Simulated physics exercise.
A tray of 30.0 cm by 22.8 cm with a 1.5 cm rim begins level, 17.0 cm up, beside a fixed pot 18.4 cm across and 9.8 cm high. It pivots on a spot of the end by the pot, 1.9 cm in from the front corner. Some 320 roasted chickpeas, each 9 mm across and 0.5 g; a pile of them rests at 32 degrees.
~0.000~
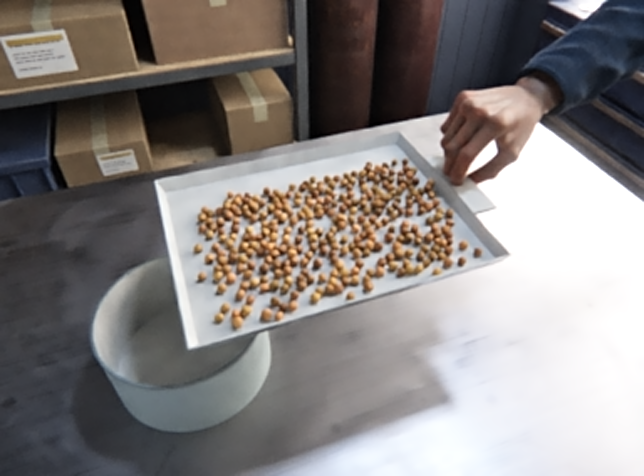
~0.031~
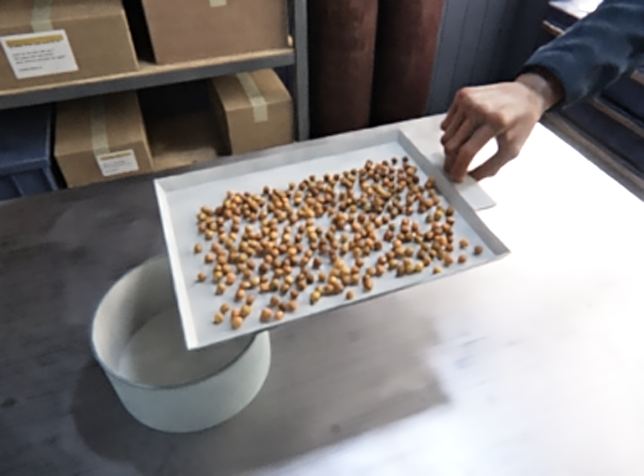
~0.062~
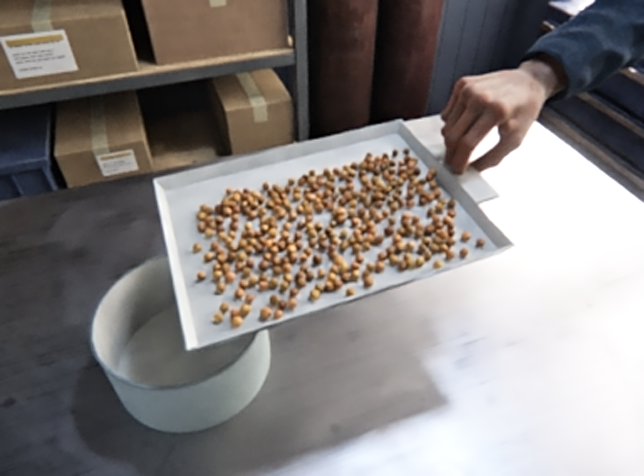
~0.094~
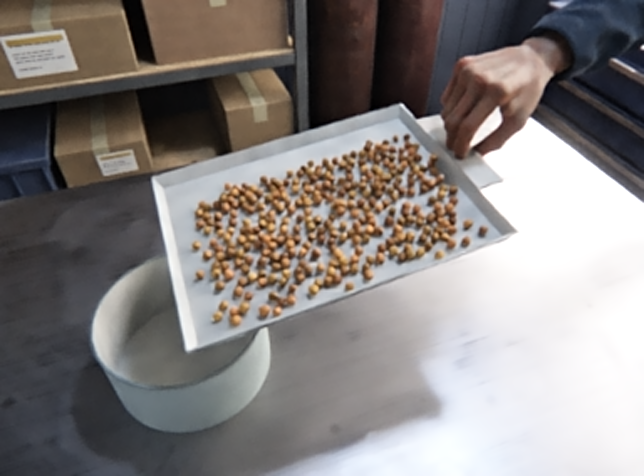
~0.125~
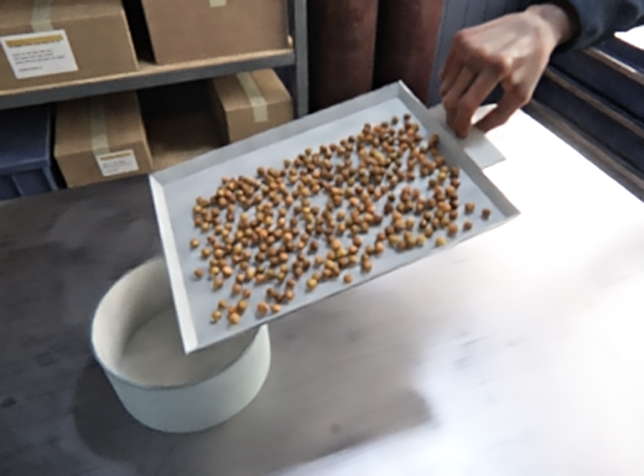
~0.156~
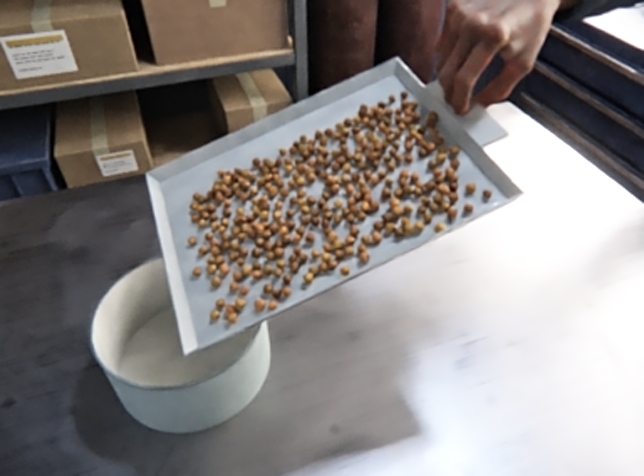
On a grey worktop beside shelves of cardboard boxes, a hand holds the right end of a pale tray scattered with small, round, golden-brown pieces, its left end over a round white pot. The hand raises the right end, slowly at first and then faster, so the tray slants down toward the pot.
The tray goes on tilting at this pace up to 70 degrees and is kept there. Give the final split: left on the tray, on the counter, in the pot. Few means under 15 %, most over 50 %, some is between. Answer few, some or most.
Left on the tray: Few; on the counter: Most; in the pot: Some.
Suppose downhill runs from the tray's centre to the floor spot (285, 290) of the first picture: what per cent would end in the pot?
About 0 per cent.
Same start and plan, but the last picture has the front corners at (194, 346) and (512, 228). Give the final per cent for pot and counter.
Pot 0, counter 100.
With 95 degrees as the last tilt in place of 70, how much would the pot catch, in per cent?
It would be near 25 per cent.
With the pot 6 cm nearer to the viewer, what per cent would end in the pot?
In that case some 55 per cent.
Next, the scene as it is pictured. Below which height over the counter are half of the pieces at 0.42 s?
Some 28 cm.
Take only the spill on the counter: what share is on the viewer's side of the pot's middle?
About 90 per cent.
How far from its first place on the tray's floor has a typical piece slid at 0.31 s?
About 1 cm.
After 0.31 s, tilt 45 degrees; the tray holds 100 %, the pot 0 %.
Then, at 0.42 s, tilt 64 degrees; the tray holds 100 %, the pot 0 %.
After 0.66 s, tilt 70 degrees; the tray holds 10 %, the pot 20 %.
By 1.9 s all is still; tray 5 %, counter 70 %, pot 25 %.
